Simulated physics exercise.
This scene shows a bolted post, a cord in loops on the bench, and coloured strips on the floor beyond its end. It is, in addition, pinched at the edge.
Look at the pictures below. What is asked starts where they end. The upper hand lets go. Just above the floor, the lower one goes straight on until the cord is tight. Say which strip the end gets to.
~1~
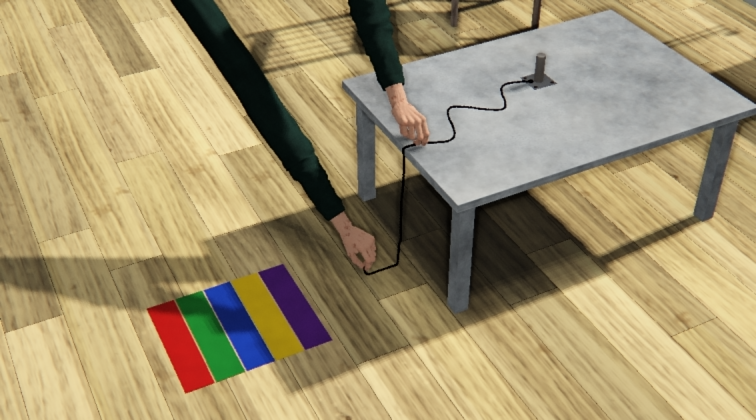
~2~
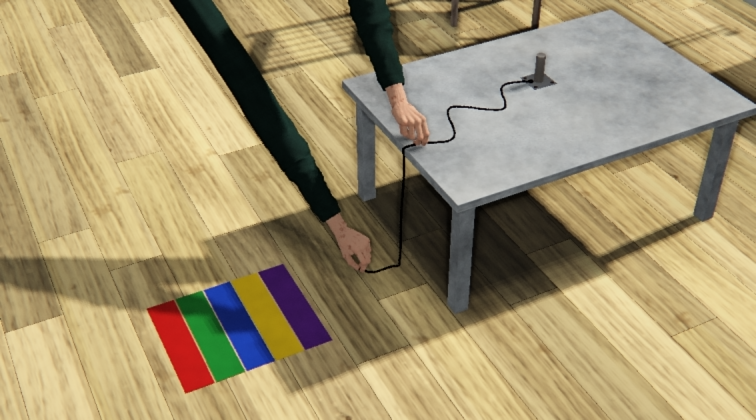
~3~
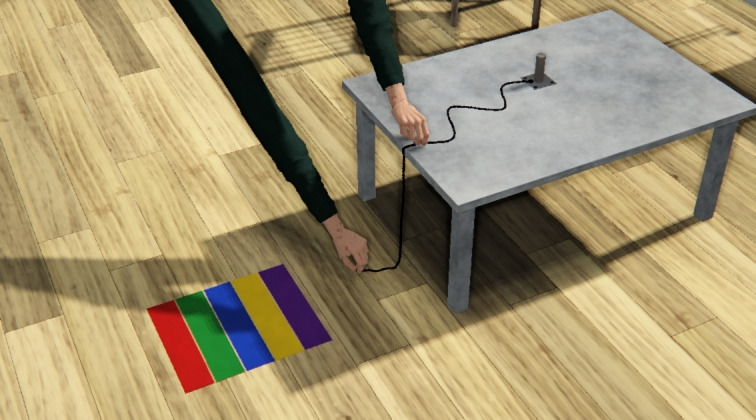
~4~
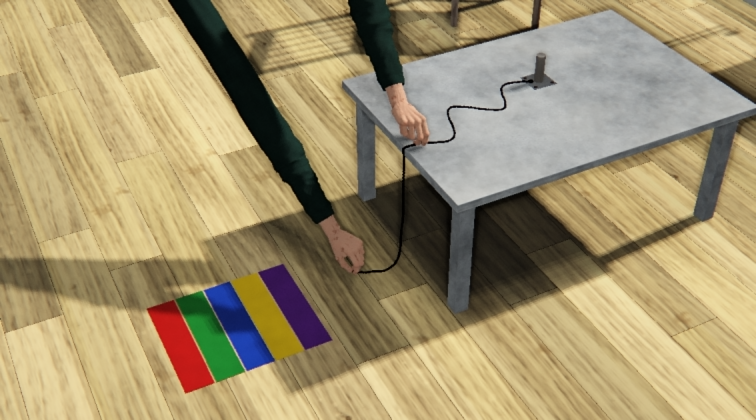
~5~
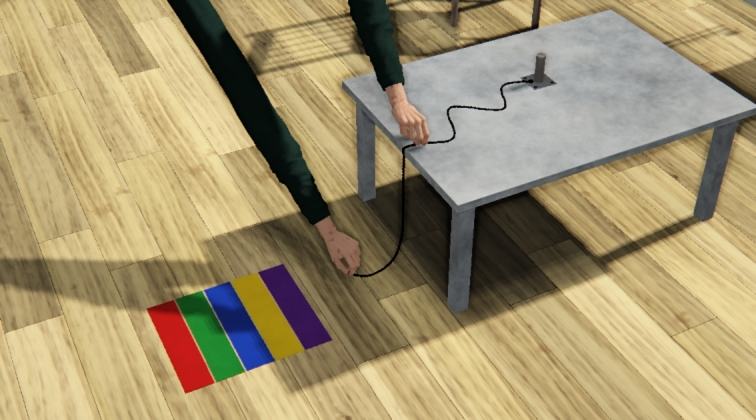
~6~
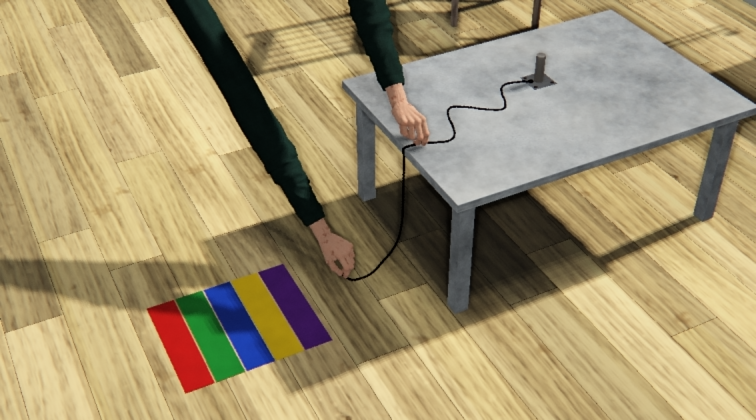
It gets to the green strip.
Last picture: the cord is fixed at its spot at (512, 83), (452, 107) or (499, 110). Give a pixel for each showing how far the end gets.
Roughly (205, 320), (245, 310) and (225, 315), in that order.
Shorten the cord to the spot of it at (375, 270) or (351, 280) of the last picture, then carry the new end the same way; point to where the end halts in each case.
Case by case: (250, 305), then (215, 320).
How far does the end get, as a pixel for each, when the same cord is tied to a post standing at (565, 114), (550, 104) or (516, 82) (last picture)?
One per try, in order: (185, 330), (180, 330), (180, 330).
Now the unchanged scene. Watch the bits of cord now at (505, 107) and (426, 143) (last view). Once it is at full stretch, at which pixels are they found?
Final positions are (478, 106) and (367, 171), in that order.
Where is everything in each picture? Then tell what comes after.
End (365, 267); purple (310, 330); yellow (282, 340); blue (253, 351); green (223, 361); red (193, 372), in the first picture.
End (360, 269); cord through (503, 86) (484, 109) (453, 126) (412, 146) (402, 201) (400, 253), in the second picture.
End (357, 270), in the third picture.
End (353, 271); cord through (503, 86) (484, 109) (453, 126) (412, 146) (403, 201) (400, 253), in the fourth picture.
End (349, 273), in the fifth picture.
End (343, 275); cord through (503, 86) (484, 109) (453, 126) (412, 146) (403, 201) (390, 253), in the sixth picture.
A little later, end near (263, 302); over yellow.
Next, end near (225, 315); over blue.
When it is tight, end near (201, 323); over green. It gets as far as the green strip.
